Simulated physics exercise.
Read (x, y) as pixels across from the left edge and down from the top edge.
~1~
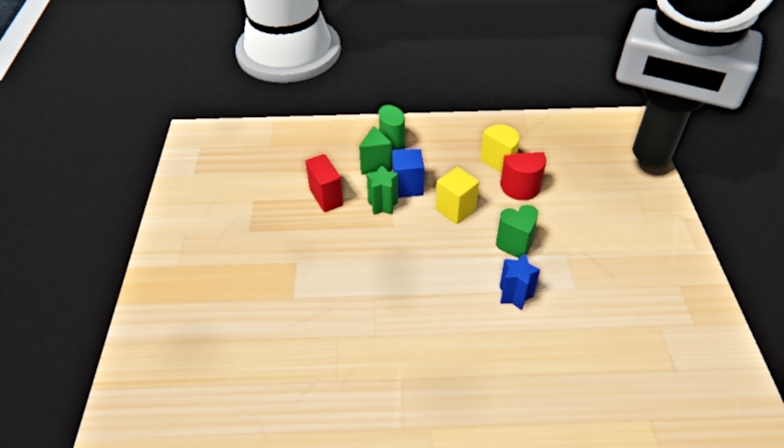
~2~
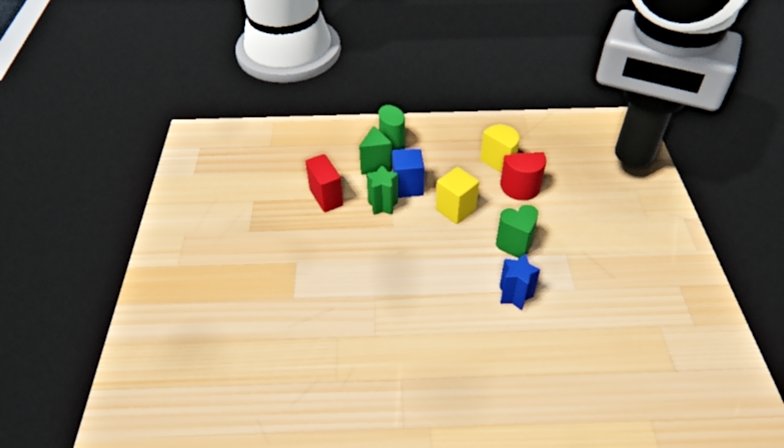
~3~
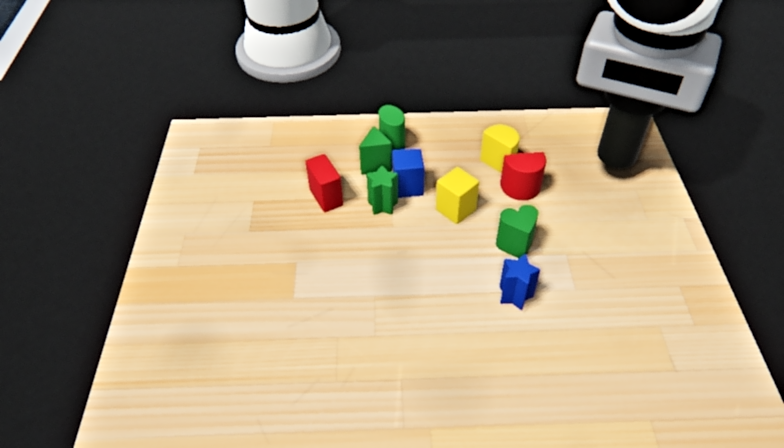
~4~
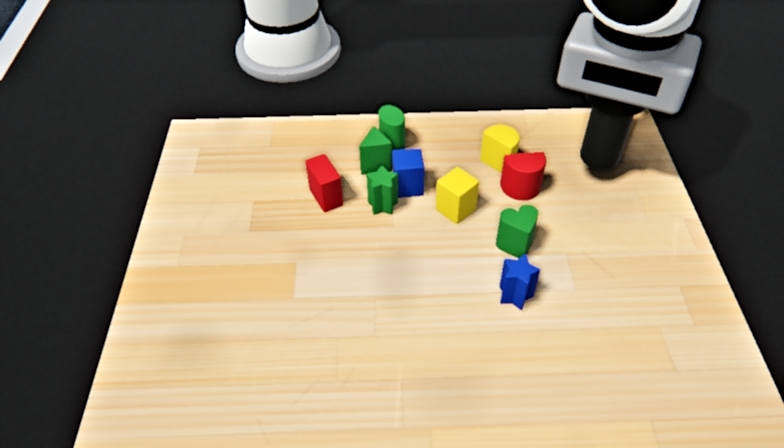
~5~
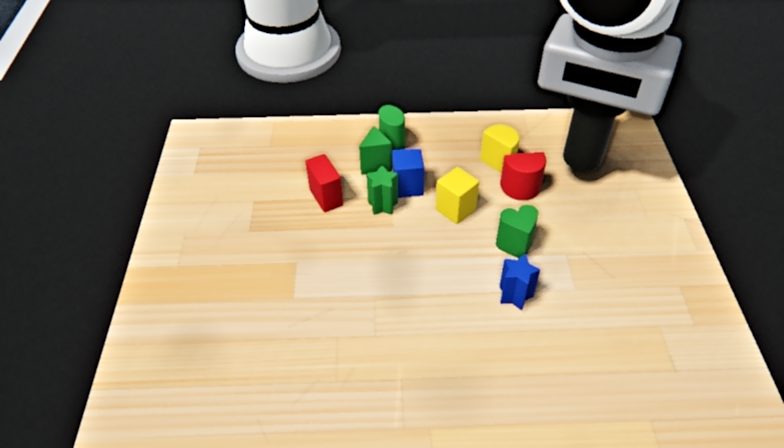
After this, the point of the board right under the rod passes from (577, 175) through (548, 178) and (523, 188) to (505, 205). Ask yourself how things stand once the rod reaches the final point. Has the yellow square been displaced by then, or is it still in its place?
At the end of the path, it will have moved.
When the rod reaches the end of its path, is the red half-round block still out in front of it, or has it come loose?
Most likely the red half-round block stays ahead.
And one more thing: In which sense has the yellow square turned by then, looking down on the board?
I'd predict that, seen from above, the yellow square rotates clockwise.
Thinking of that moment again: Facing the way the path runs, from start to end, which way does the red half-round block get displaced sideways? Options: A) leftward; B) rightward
The one that fits is A, leftward.
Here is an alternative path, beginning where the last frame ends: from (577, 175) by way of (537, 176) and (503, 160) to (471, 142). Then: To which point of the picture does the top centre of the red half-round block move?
My prediction: (507, 163).
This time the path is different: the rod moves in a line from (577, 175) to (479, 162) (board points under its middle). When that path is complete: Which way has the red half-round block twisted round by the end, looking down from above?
It rotates counterclockwise.
What follows on the original path. Halfway along, rod (537, 166); red half-round block (509, 170), turned 15° anticlockwise.
At the end, rod (508, 189); yellow square (444, 189), turned 60° clockwise; yellow half-round block unmoved; red half-round block (482, 197), turned 30° anticlockwise.
